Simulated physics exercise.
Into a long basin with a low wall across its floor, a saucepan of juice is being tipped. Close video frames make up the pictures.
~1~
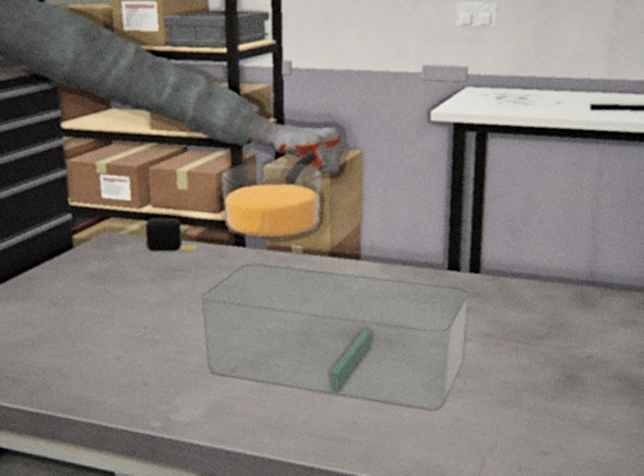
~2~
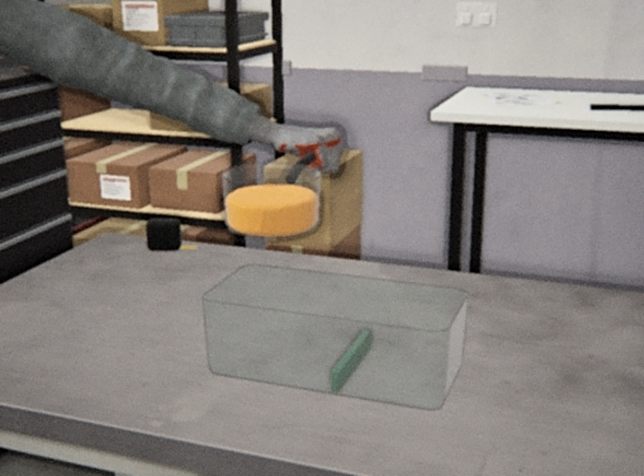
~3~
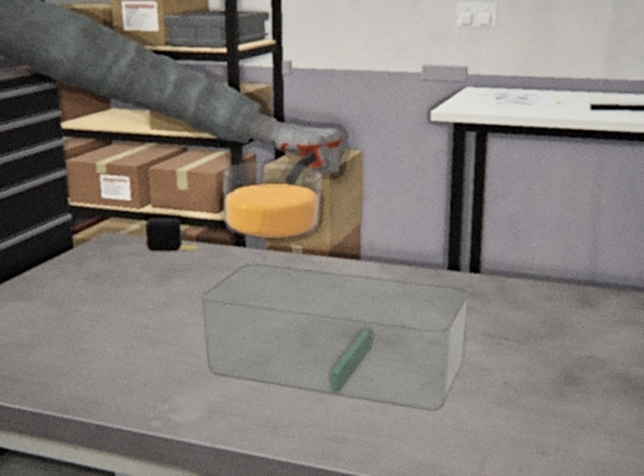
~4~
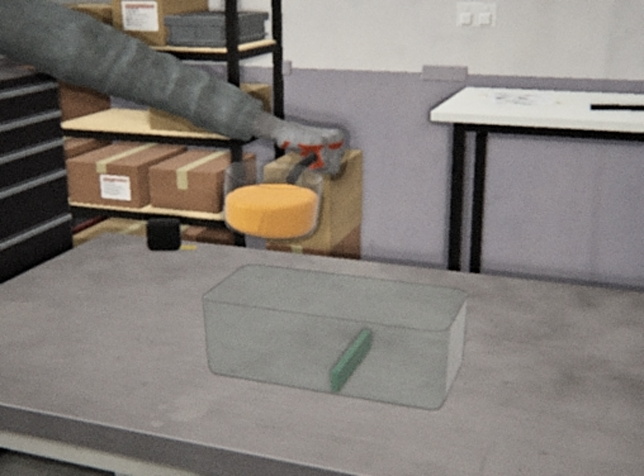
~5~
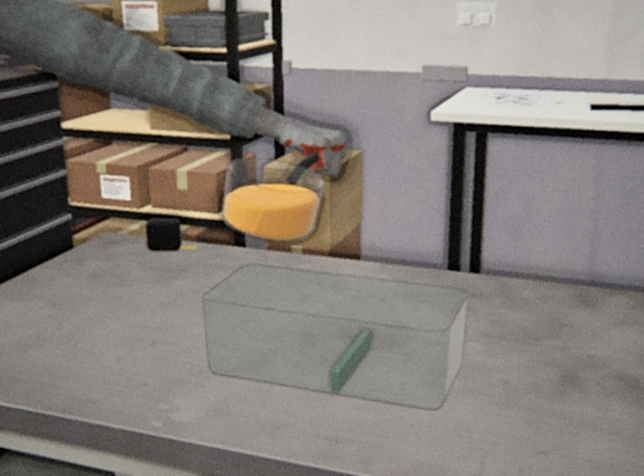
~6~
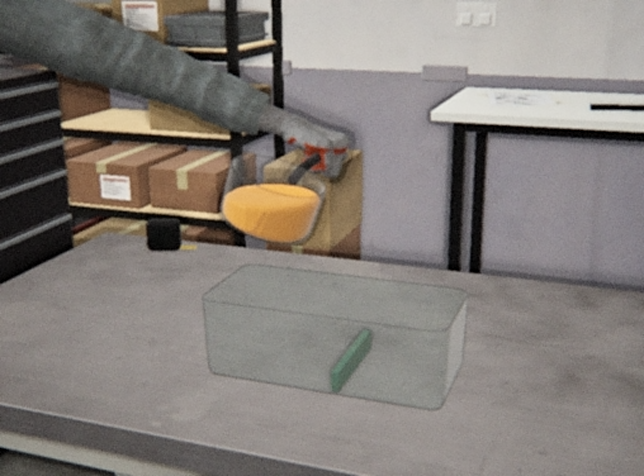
In a workshop, a grey arm with a red-marked hand held a clear pan of orange juice behind a long see-through basin with a low green wall, then slowly tilted it slightly rightward.
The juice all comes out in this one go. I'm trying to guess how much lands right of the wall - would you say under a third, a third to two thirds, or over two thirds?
The quantity right of the wall will come in at one third to two thirds.
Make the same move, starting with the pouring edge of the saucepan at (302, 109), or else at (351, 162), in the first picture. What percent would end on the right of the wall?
In order, some 50 and 90 percent.
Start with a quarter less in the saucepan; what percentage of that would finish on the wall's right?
Around 35 percent, more or less.
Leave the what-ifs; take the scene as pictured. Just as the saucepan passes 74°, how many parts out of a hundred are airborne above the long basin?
30 in a hundred.
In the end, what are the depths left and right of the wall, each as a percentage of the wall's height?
I'd say close to 30 per cent on the left side and 50 on the right.
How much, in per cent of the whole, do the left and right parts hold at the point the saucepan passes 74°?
Left part: Around 5 %. Right part: Around 10 %.
A moment on, the saucepan is tipped part way and 58 per cent is still to pour, 3 is left of the wall and 8 right of it.
Next, the saucepan is tipped right over and 10 per cent is still to pour, 28 is left of the wall and 52 right of it.
Then the saucepan is tipped right over and 0 per cent is still to pour, 46 is left of the wall and 53 right of it.
Later the saucepan is tipped right over and 0 per cent is still to pour, 46 is left of the wall and 53 right of it.
At rest 46 per cent lies left of the wall, 53 right of it and 1 outside.
